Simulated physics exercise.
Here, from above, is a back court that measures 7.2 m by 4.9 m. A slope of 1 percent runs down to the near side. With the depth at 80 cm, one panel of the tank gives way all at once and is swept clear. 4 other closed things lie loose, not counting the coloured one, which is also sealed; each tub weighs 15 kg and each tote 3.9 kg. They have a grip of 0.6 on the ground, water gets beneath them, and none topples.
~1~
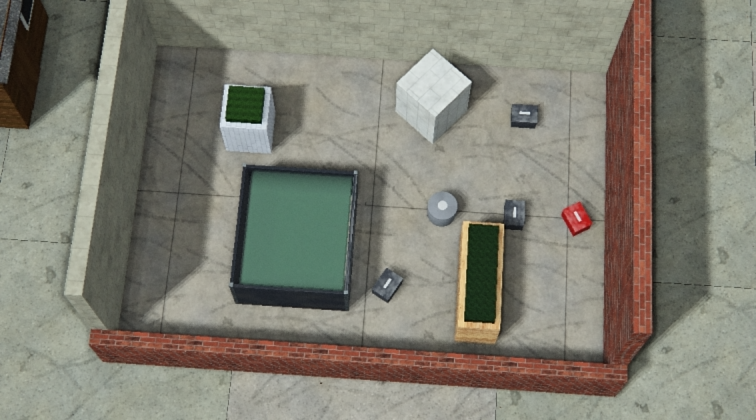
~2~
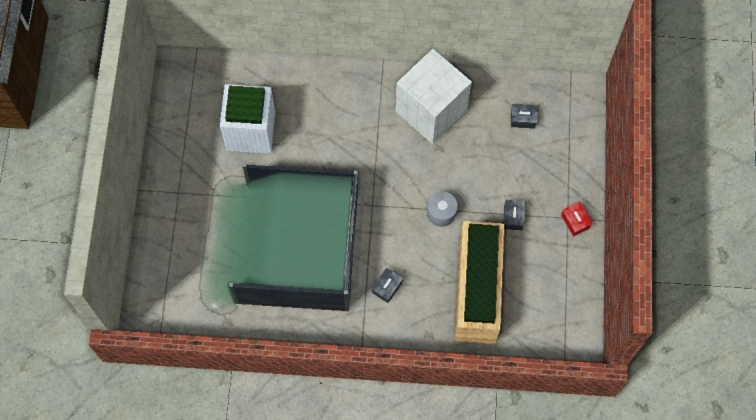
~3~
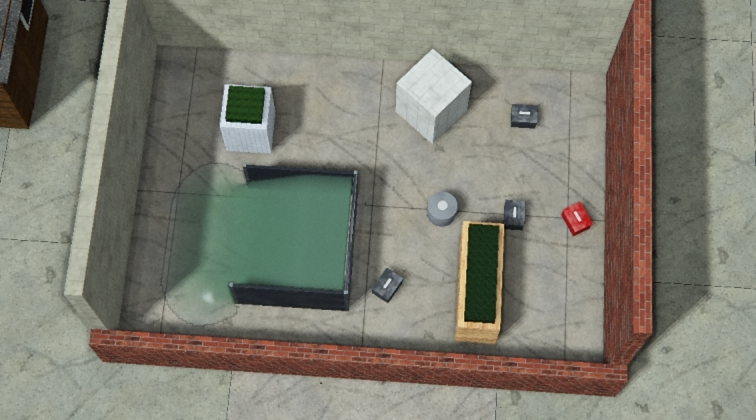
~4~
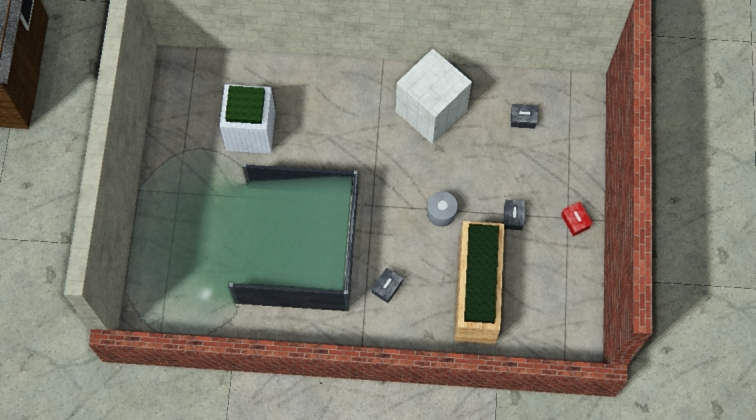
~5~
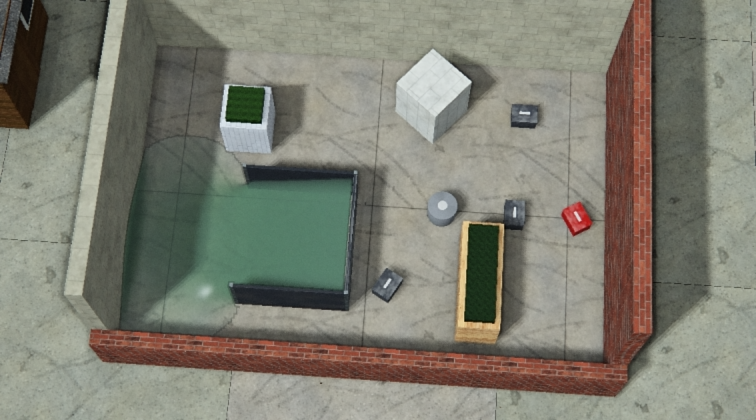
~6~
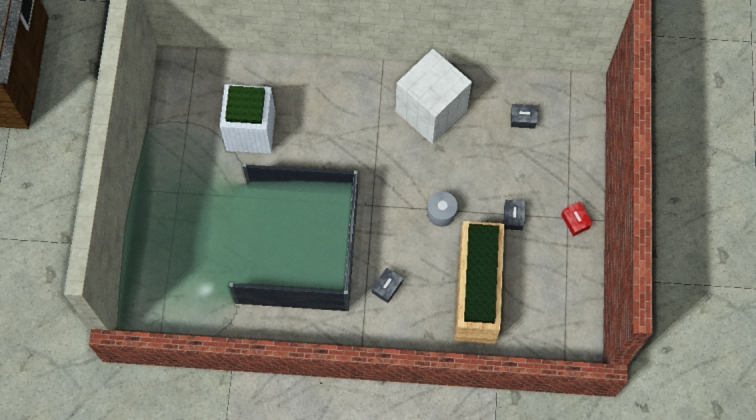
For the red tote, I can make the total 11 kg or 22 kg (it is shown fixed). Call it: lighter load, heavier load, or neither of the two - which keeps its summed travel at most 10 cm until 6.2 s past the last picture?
Call: Lighter load.
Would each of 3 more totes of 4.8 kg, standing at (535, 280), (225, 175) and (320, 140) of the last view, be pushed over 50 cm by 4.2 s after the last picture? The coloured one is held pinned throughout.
In order: Not as far, then farther, then farther.
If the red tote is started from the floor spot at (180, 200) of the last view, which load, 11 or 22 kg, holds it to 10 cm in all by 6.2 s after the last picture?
Looks like the outcome is this: No option works.
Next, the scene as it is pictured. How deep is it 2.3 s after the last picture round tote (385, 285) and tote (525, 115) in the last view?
About 1 and 0 cm.
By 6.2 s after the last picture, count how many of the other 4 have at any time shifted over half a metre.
I make that 2.
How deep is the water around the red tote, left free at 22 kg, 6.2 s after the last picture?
Close to 8 cm deep.
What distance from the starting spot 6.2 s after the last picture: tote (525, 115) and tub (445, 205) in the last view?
So the first is off by 30 centimetres, the second by 120 centimetres.
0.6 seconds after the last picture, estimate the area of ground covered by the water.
Flooded: Near 9.5 m2.
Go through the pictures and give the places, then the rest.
The red tote at (578, 216) rests on the ground; water covers 2.8 m2; 0 of 5 have shifted, in the first picture.
The red tote at (578, 216) rests on the ground; 4.0 m2 under water; 0 of 5 have shifted, in the second picture.
The red tote at (578, 216), on the bottom; water covers 5.5 m2; 0 of 5 have shifted, in the third picture.
The red tote at (578, 216), on the bottom; water covers 7.4 m2; 0 of 5 have shifted, in the fourth picture.
The red tote at (578, 216), on the bottom; 8.1 m2 under water; 0 of 5 have shifted, in the fifth picture.
The red tote at (578, 216) rests on the ground; 8.5 m2 under water; 0 of 5 have shifted, in the sixth picture.
Then, 0.6 s after the last picture the red tote would be 0 cm from its start with 11 kg and 0 cm from its start with 22 kg; 0 cm of water round it then.
Then, 2.3 s after the last picture the red tote would be 0 cm from its start with 11 kg and 0 cm from its start with 22 kg; 0 cm of water round it then.
Then, 4.2 s after the last picture the red tote would be 0 cm from its start with 11 kg and 0 cm from its start with 22 kg; 3 cm of water round it then.
Then, 6.2 s after the last picture the red tote would be 2 cm from its start with 11 kg and 0 cm from its start with 22 kg; 8 cm of water round it then.
